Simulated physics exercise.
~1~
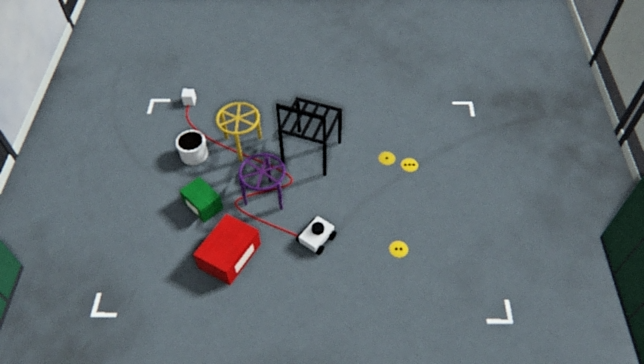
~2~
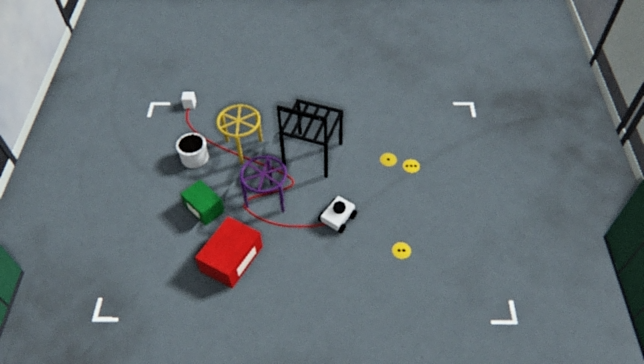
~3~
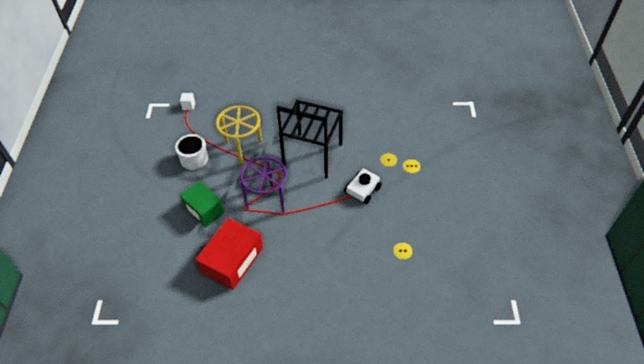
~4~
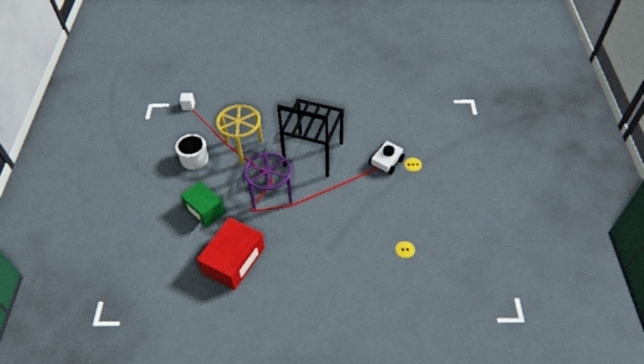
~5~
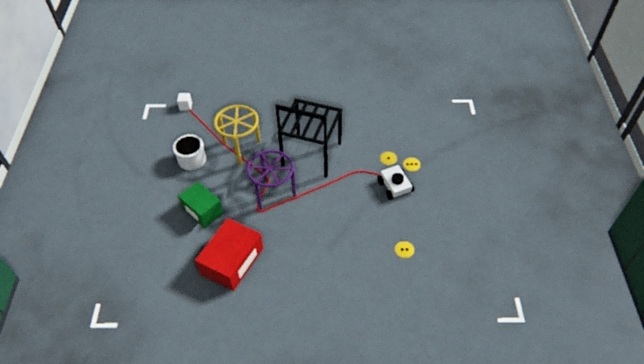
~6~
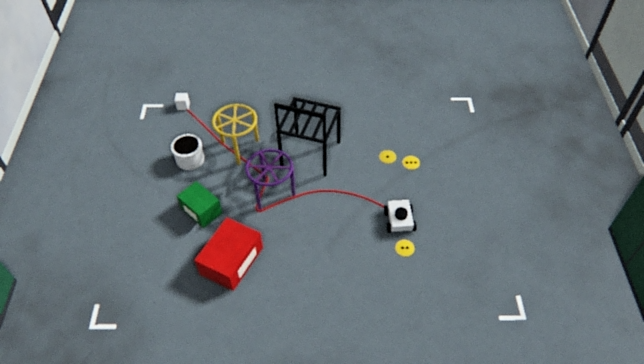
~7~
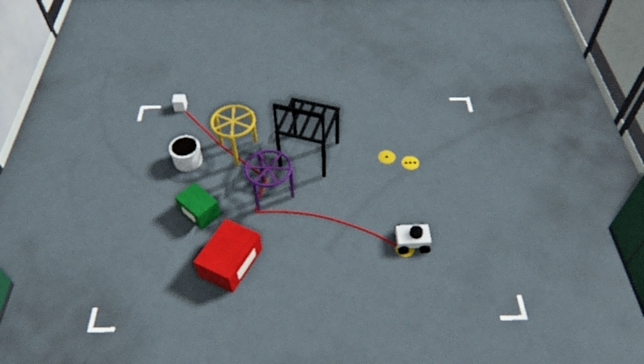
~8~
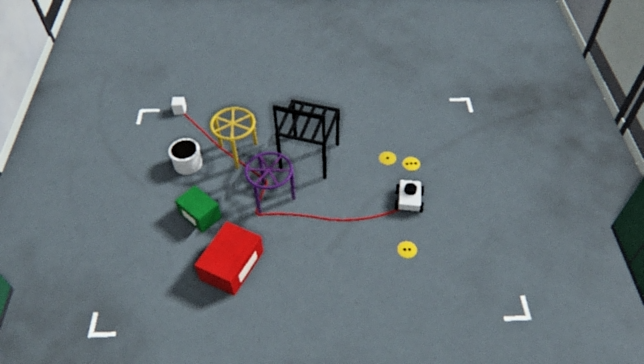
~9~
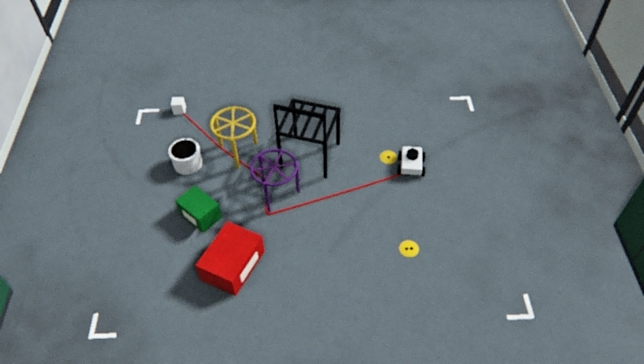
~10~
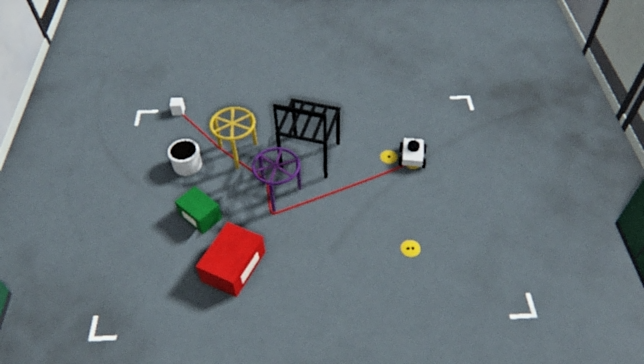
At first, a small white cart sits beside a red box, joined by a thin red lead to a white block at the upper left, with a green carton, white pot, yellow and purple stools and a black frame-like chair nearby. The cart rolls right and up to the single-dot yellow mark, drawing the lead out past the purple stool's legs. It then turns down to the two-dot mark. Next it heads back up to the three-dot mark, and the purple stool shifts slightly right. Finally the cart rests there, the lead bent at the stool, still attached to the block.
